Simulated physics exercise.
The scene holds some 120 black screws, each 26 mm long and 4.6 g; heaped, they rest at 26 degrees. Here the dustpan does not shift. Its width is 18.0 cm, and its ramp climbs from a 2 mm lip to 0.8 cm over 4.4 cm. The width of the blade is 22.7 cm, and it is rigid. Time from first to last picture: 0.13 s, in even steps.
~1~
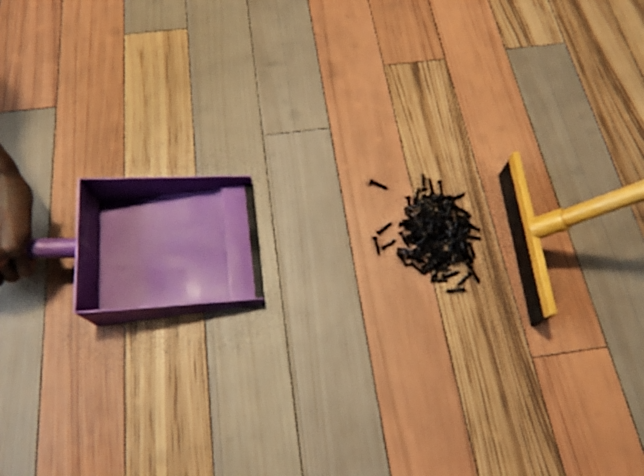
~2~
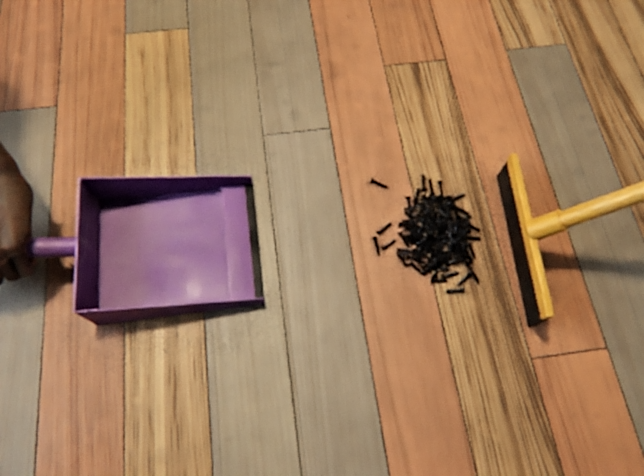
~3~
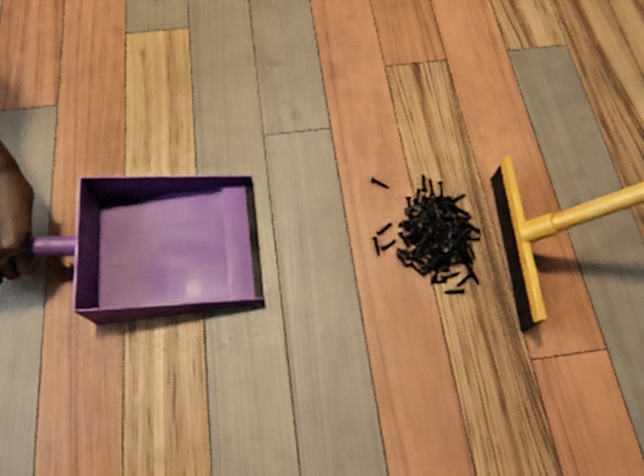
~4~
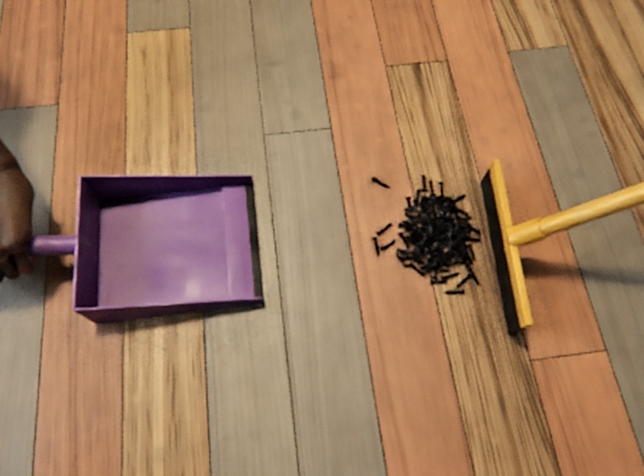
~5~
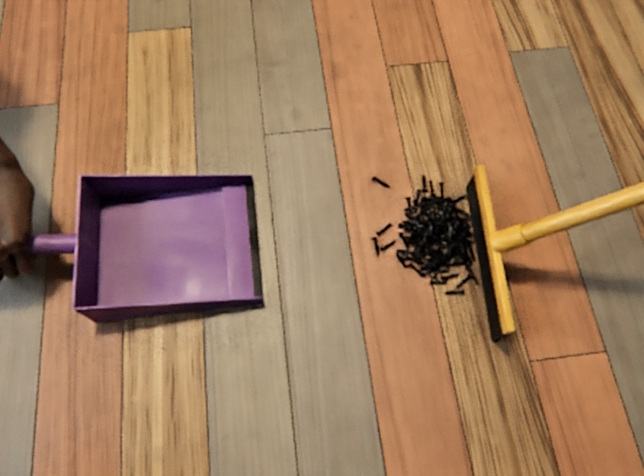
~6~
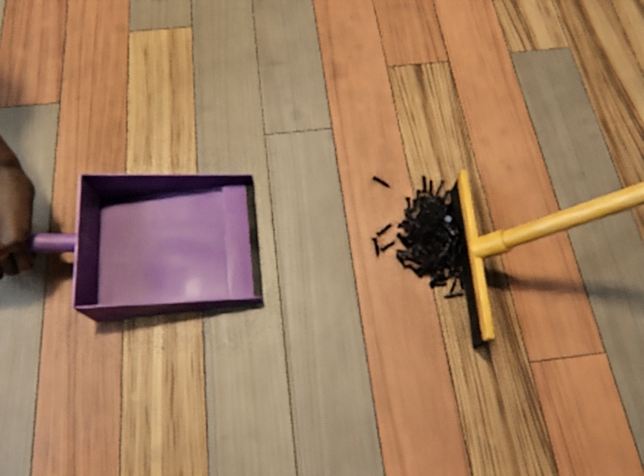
A yellow squeegee-like blade slides left into a pile of black screws while a hand holds a purple dustpan still.
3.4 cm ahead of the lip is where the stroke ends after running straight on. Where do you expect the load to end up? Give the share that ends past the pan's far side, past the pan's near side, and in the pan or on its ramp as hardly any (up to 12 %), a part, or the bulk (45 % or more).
Far side: Hardly any; near side: A part; pan: A part.
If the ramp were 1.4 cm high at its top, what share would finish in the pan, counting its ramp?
Estimate: About 25 in a hundred.
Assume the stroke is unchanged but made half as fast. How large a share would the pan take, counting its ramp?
About 10 per cent.
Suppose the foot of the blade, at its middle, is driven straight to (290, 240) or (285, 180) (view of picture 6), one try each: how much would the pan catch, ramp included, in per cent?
Close to 50 and 35 in a hundred, in that order.
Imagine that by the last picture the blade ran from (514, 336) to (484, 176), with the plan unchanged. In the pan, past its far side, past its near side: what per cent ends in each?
Final per cent - pan 0, far 0, near 35.
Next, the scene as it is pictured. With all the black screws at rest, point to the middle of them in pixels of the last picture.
I'd put it at about (263, 263).
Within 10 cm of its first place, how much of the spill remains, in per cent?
About 5 percent.
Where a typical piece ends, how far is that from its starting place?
I'd say close to 26 cm.
Then, 0.13 s after the last picture, middle of the blade 15 cm from the lip; 0 % over the lip, far side 0 %, near side 10 %.
Then, 0.22 s after the last picture, middle of the blade 7 cm from the lip; 0 % over the lip, far side 0 %, near side 20 %.
Then, 0.44 s after the last picture, middle of the blade 4 cm from the lip; 30 % over the lip, far side 0 %, near side 25 %.
In the end, far side 0 %, near side 25 %, pan 25 %, in front of the lip or behind the blade 50 %.
